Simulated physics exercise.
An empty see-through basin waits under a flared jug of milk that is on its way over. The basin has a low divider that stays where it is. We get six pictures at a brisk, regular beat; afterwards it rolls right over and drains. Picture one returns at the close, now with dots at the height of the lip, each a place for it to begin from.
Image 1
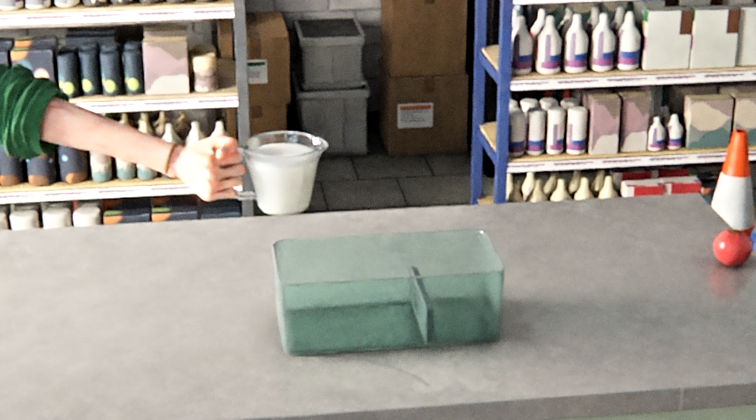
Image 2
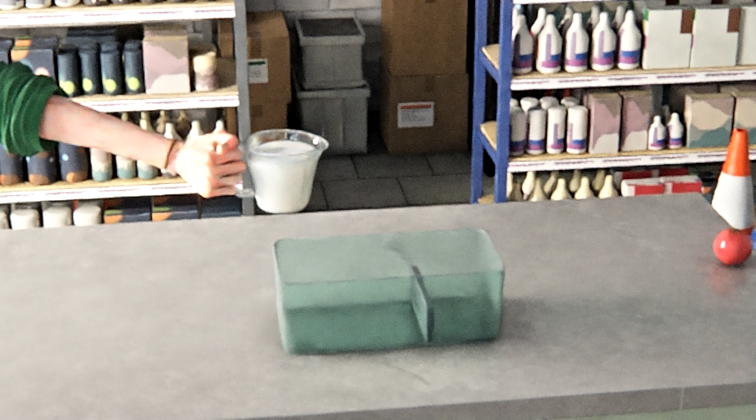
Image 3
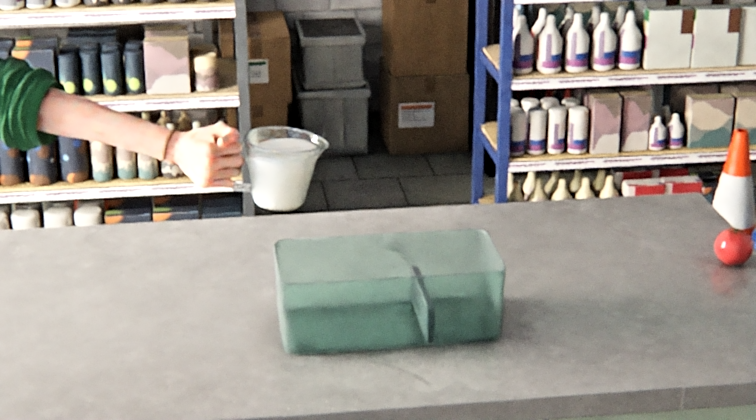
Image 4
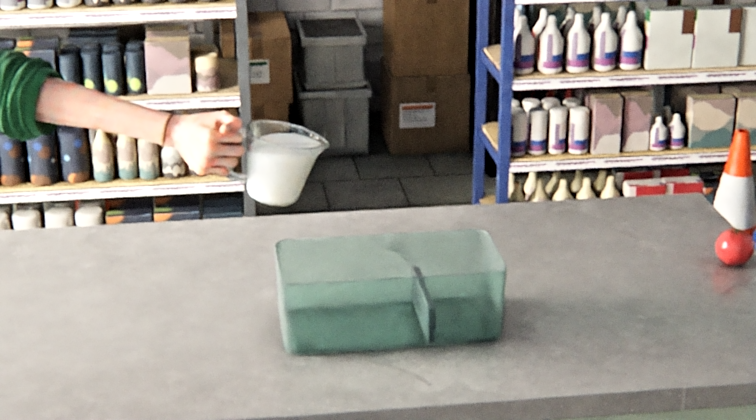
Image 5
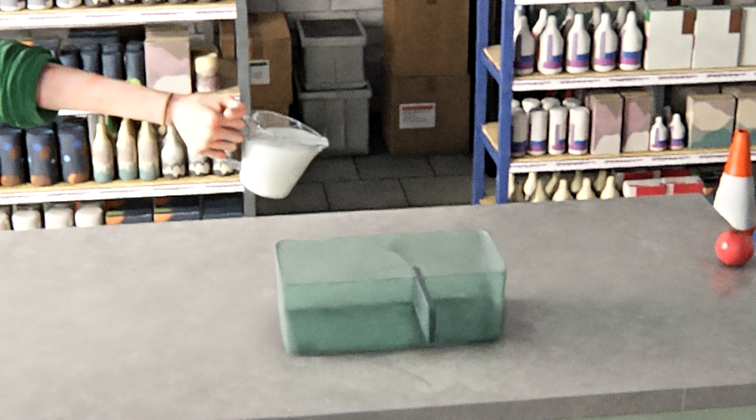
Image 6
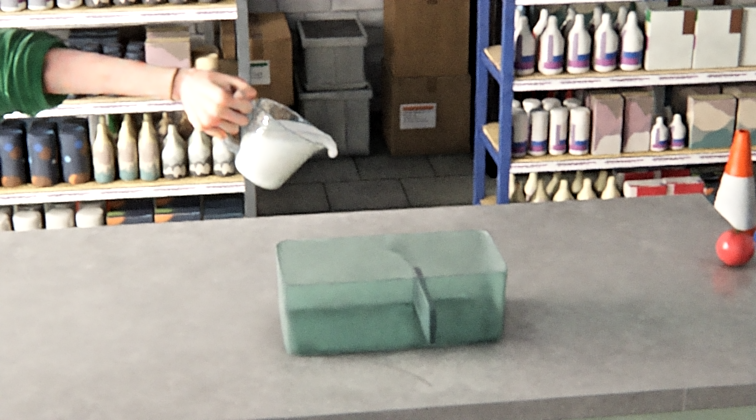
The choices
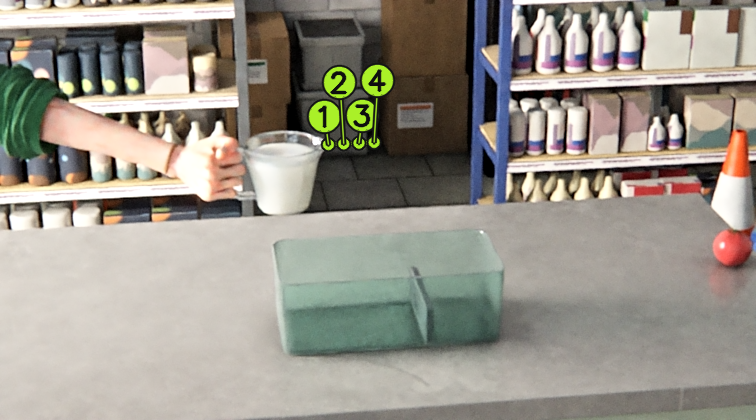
A hand tilts a clear jug of milk above a see-through basin until milk reaches over its lip.
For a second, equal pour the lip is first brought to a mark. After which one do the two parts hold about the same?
I would pick place 2.
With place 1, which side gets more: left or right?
More ends on the left.
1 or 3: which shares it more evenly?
Place 3.
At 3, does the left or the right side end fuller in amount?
More ends on the right.
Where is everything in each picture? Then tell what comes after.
Upright, lip at (326, 144); basin from (282, 352) to (499, 338); top of the wall at (421, 287); nothing has left yet.
Upright, lip at (327, 143); nothing has left yet.
Tipped about 6°, lip at (327, 144); nothing has left yet.
Tipped about 13°, lip at (328, 144); nothing has left yet.
Tipped about 23°, lip at (327, 144); nothing has left yet.
Tipped about 34°, lip at (328, 144); milk is over the lip, down to (333, 154).
On the marked copy, 1 at (328, 144); 2 at (343, 143); 3 at (358, 143); 4 at (374, 142).
With 1, about 92 % ends left of the wall and 4 % right of it; 3 % is lost outside.
With 2, about 51 % ends left of the wall and 46 % right of it; 3 % is lost outside.
With 3, about 18 % ends left of the wall and 78 % right of it; 4 % is lost outside.
With 4, about 14 % ends left of the wall and 81 % right of it; 5 % is lost outside.
